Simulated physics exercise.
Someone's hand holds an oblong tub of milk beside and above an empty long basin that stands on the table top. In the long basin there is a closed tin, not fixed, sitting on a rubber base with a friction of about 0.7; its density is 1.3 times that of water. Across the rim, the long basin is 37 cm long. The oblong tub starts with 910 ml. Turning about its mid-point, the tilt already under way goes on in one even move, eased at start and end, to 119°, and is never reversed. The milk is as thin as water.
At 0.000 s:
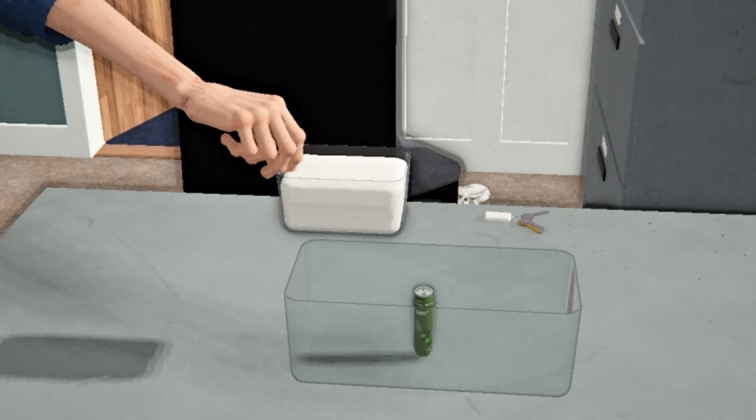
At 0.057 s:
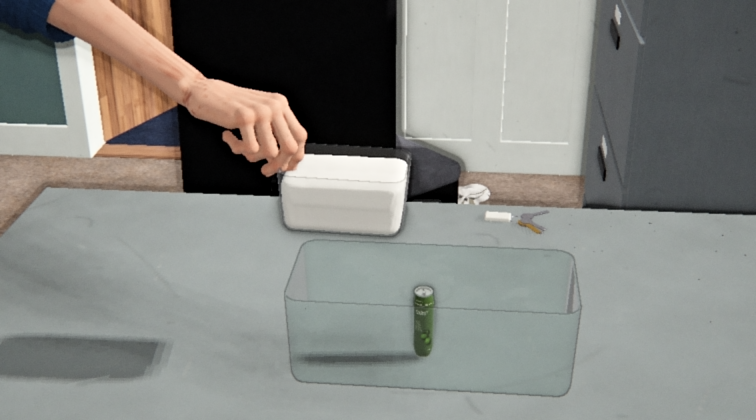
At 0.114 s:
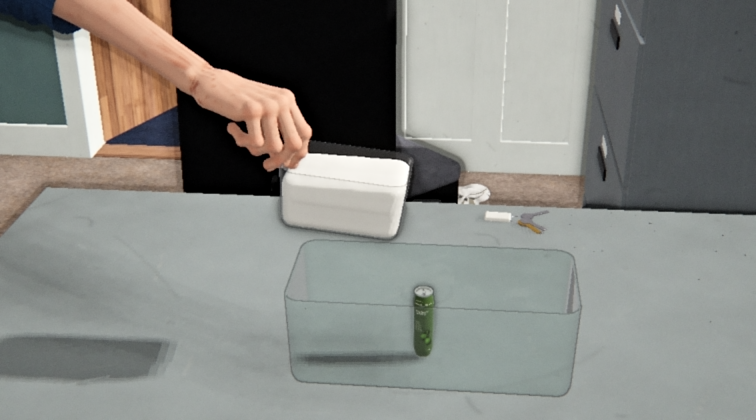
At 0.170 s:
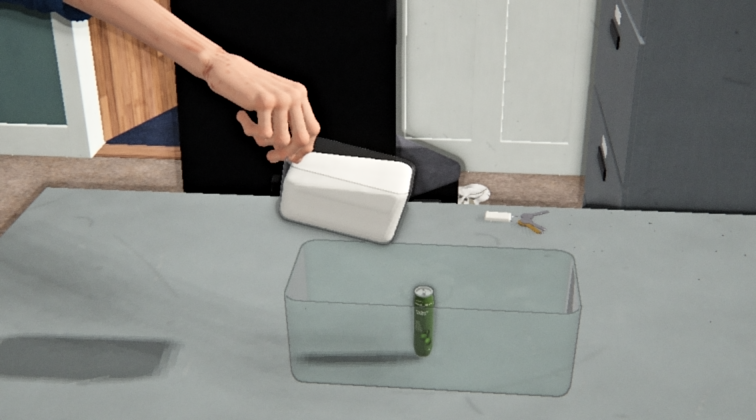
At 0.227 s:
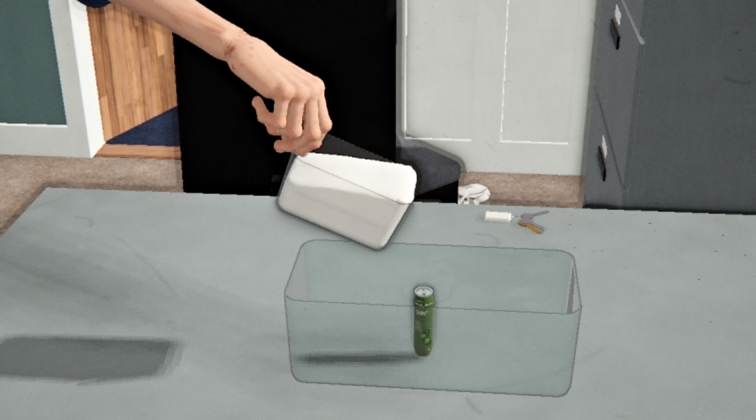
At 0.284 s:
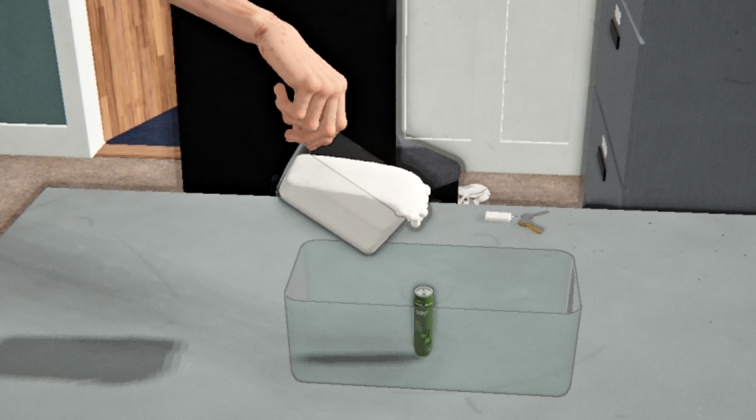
On a grey table top, a hand tilting an oblong tub of milk rightward, milk starting over its edge above a clear basin holding a green tin.
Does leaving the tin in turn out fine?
It stands firm.
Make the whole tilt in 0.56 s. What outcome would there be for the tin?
The tin stays on its base.
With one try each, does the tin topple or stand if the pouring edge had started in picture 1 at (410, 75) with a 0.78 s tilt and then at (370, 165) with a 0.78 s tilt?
In the first try it remains standing; in the second it comes down.
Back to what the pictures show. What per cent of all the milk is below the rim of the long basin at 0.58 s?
I'd estimate some 66 percent of the liquid.
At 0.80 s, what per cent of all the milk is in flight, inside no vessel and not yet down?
Close to 2 %.
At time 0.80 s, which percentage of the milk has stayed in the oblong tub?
1 per cent or thereabouts.
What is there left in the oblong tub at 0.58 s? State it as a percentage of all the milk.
Near 12 in a hundred.
After 0.58 s the tilt is 101° and 12 per cent is still to pour; the tin stands where it began.
After 0.80 s the tilt is 119° and 1 per cent is still to pour; the tin stands where it began.
After 1.03 s the tilt is 119° and 0 per cent is still to pour; the tin stands where it began.
After 1.28 s the tilt is 119° and 0 per cent is still to pour; the tin stands where it began.
In the end the tin stands where it began.
